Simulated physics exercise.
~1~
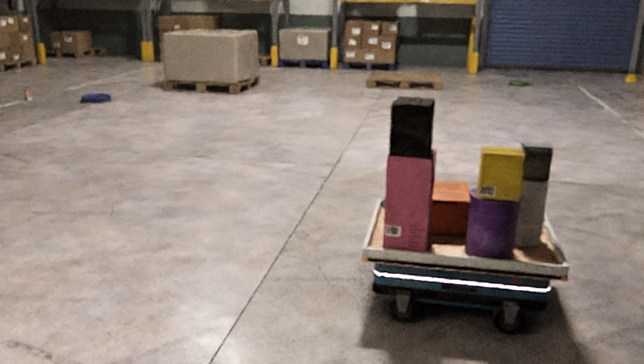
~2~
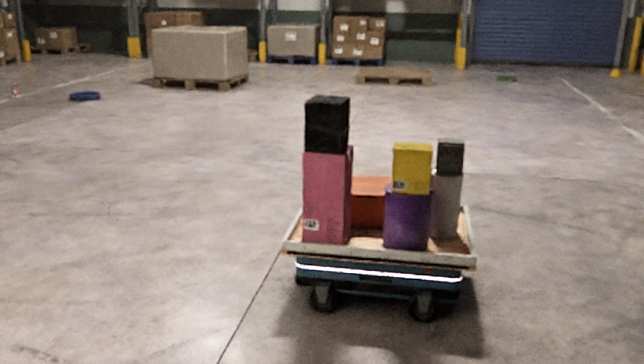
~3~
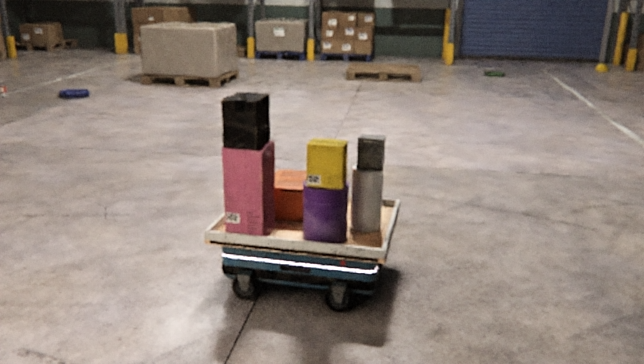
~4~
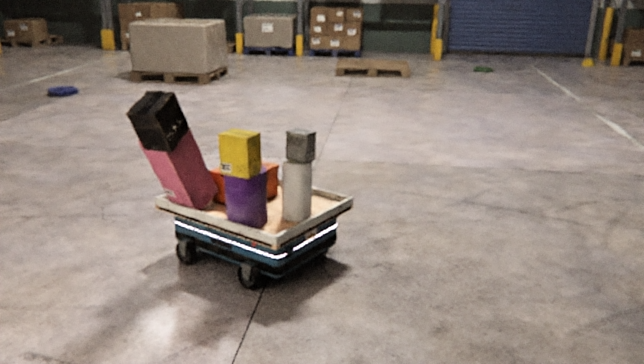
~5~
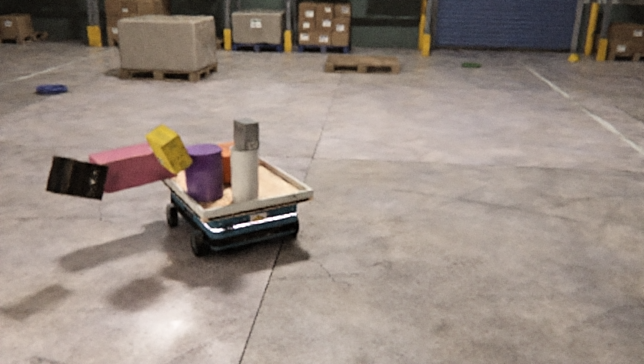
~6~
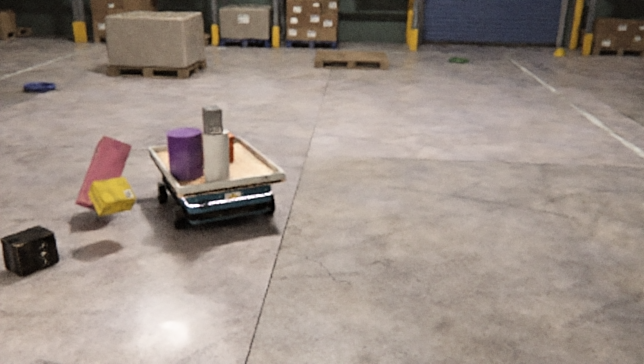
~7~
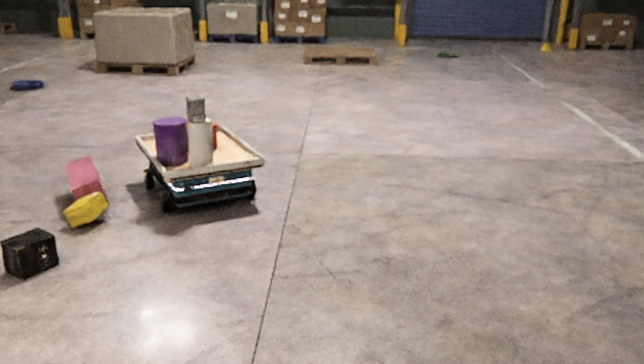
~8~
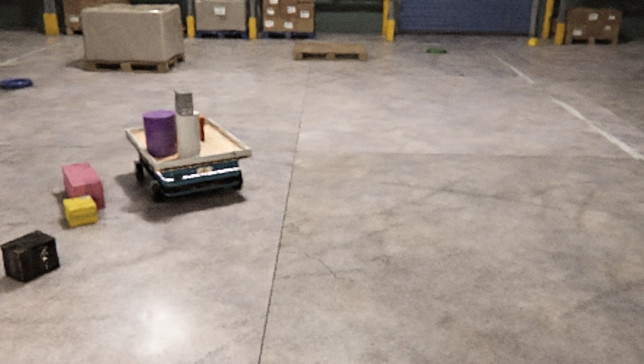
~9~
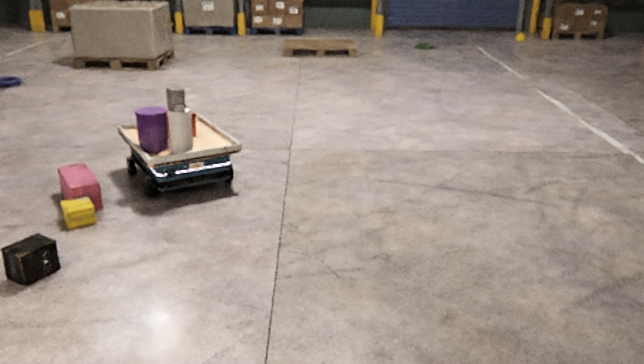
Wheeled cart turning across a warehouse floor, tipping pink, black and yellow boxes off its left side, then standing with the rest aboard.
